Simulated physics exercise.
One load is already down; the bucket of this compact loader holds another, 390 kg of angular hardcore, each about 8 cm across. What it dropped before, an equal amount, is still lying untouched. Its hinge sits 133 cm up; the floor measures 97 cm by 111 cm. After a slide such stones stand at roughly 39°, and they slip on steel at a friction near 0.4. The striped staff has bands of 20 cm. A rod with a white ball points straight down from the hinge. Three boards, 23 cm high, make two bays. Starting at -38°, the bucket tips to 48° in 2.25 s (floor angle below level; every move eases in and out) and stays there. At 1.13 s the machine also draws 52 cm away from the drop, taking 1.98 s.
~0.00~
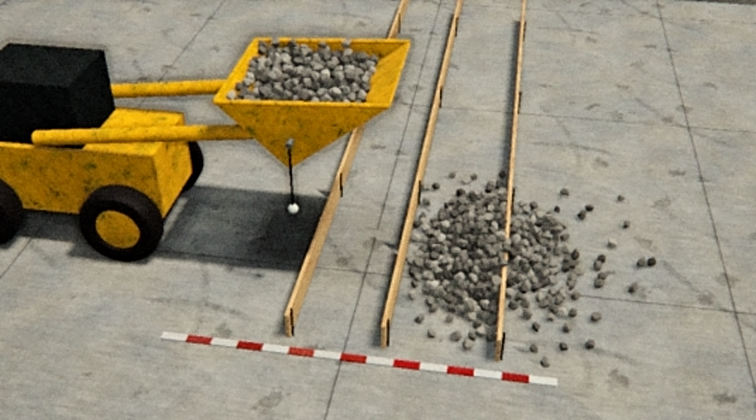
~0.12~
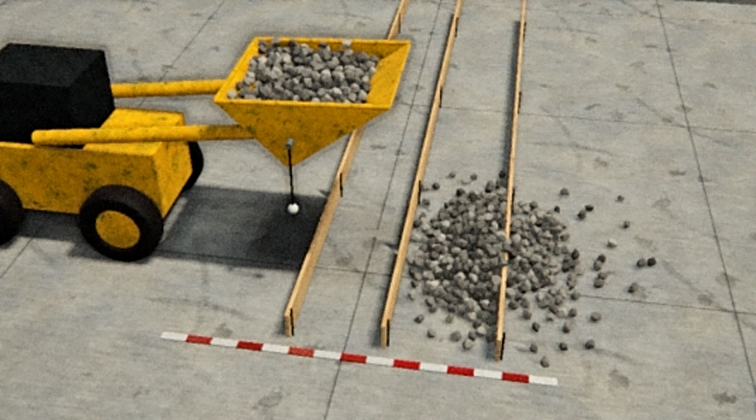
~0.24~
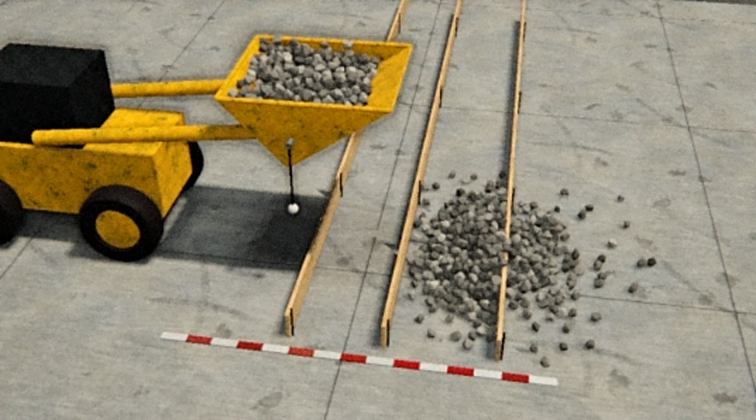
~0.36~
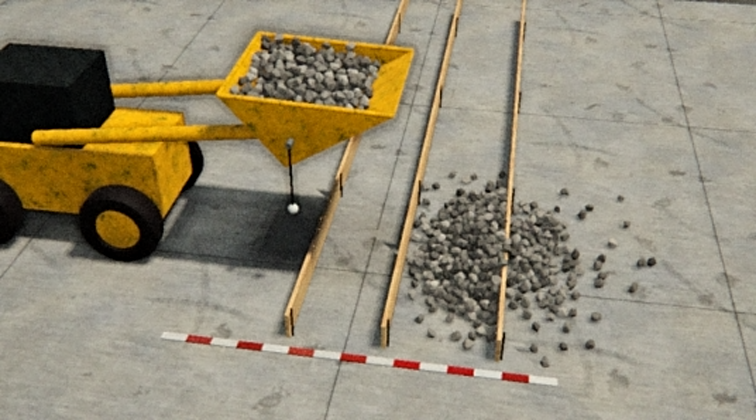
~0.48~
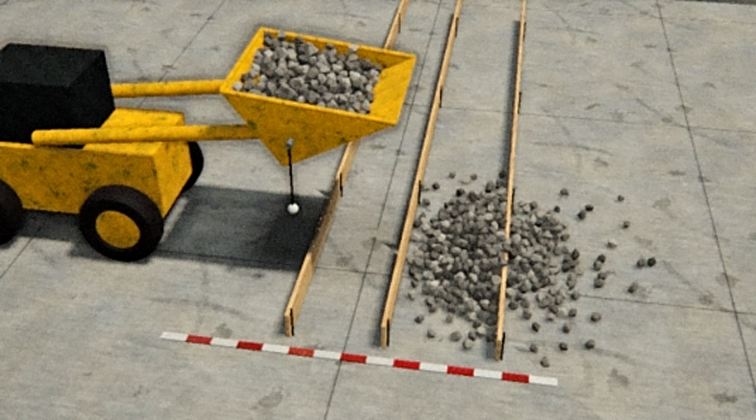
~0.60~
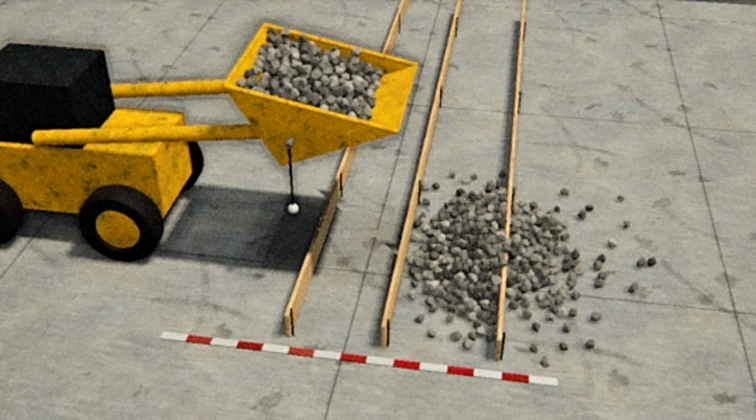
The yellow loader's bucket full of gray stones slowly tilts downward to the right.
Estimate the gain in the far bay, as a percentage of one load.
Some 4 per cent is added.
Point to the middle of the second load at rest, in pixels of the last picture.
Around (369, 234).
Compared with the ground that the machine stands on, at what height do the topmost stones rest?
Some 38 cm above that level.
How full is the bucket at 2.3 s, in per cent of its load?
About 5 per cent.
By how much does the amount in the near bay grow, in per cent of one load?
About 95 per cent.
After 1.7 s the floor is at 35°; in per cent of one load, 92 in the bucket, 8 in the near bay, 76 in the far bay, 24 past the last board; the foremost stones are at (624, 250).
After 2.3 s the floor is at 48°; in per cent of one load, 3 in the bucket, 93 in the near bay, 80 in the far bay, 24 past the last board; the foremost stones are at (624, 250).
After 3.6 s the floor is at 48°; in per cent of one load, 0 in the bucket, 96 in the near bay, 80 in the far bay, 24 past the last board; the foremost stones are at (624, 250).
After 6.3 s the floor is at 48°; in per cent of one load, 0 in the bucket, 96 in the near bay, 80 in the far bay, 24 past the last board; the foremost stones are at (624, 250). Net gain in the far bay, 4.
